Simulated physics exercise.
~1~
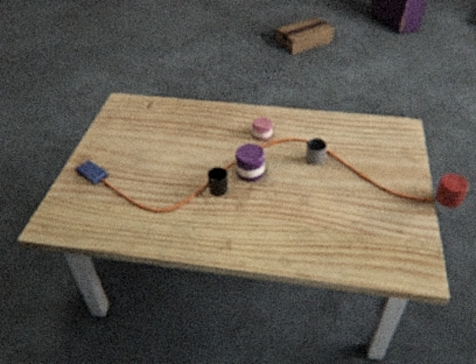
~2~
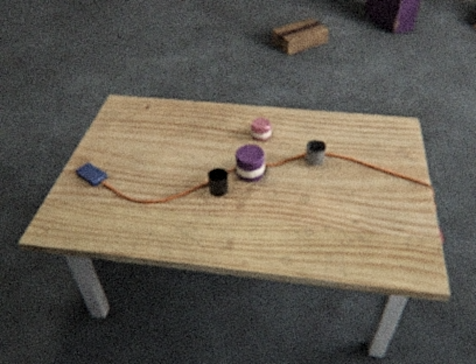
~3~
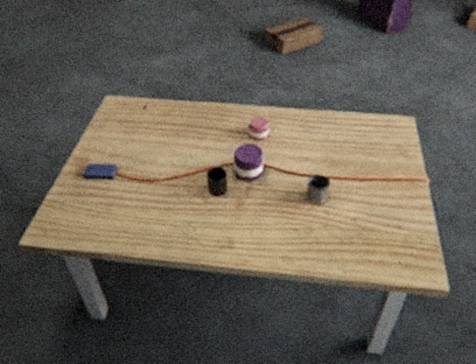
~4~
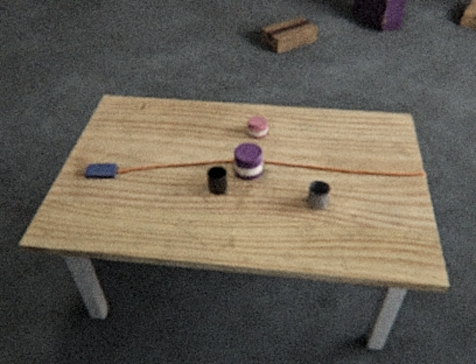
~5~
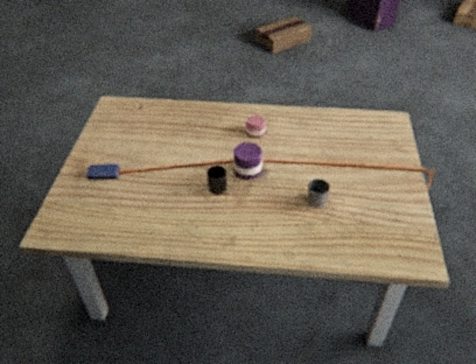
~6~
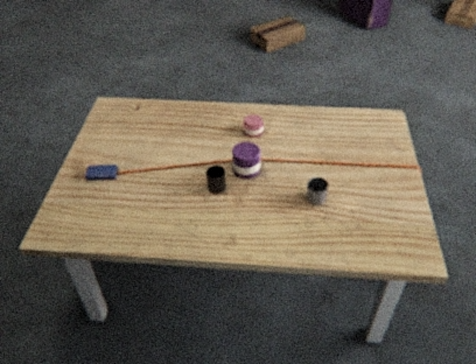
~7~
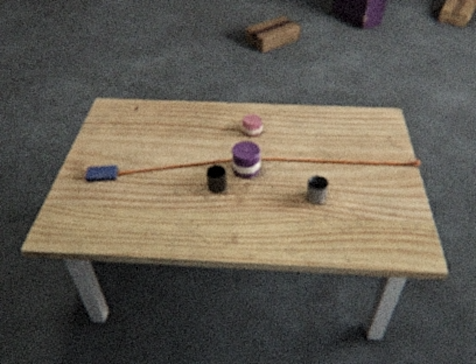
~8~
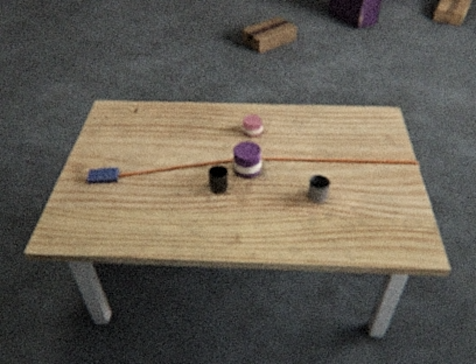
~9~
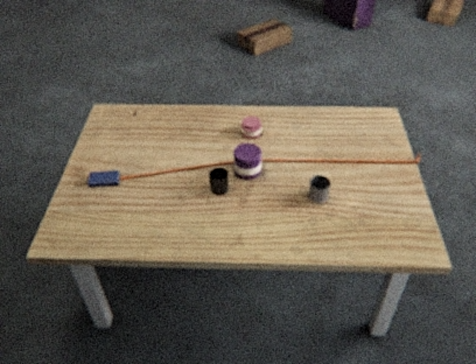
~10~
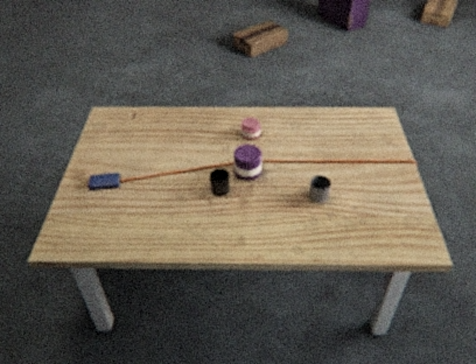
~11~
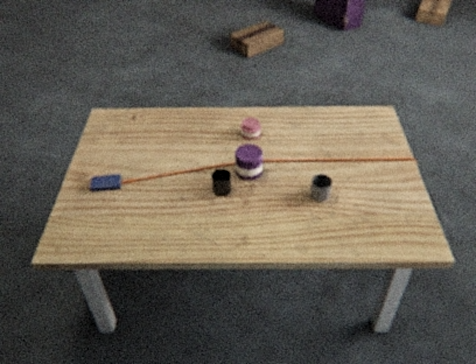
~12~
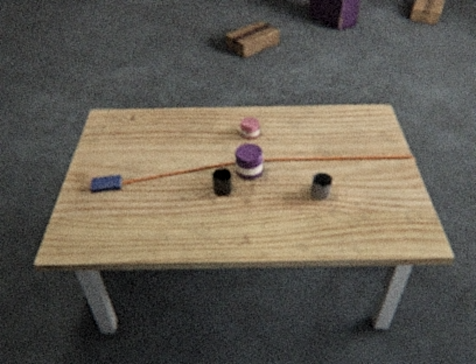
A red speaker hangs at the right edge of a pale wooden table, seen from above and in front, tied by a thin orange cable to a small blue phone at the left. Between them stand a black cup, a purple canister, a pink jar behind it and a grey mug. The speaker drops out of sight, and the curving cable pulls straight, sweeping the grey mug towards the front and tugging the phone slightly right. The canister, jar and black cup stay put. As the view drifts sideways, everything settles, with the cable stretched past the canister to the right edge.
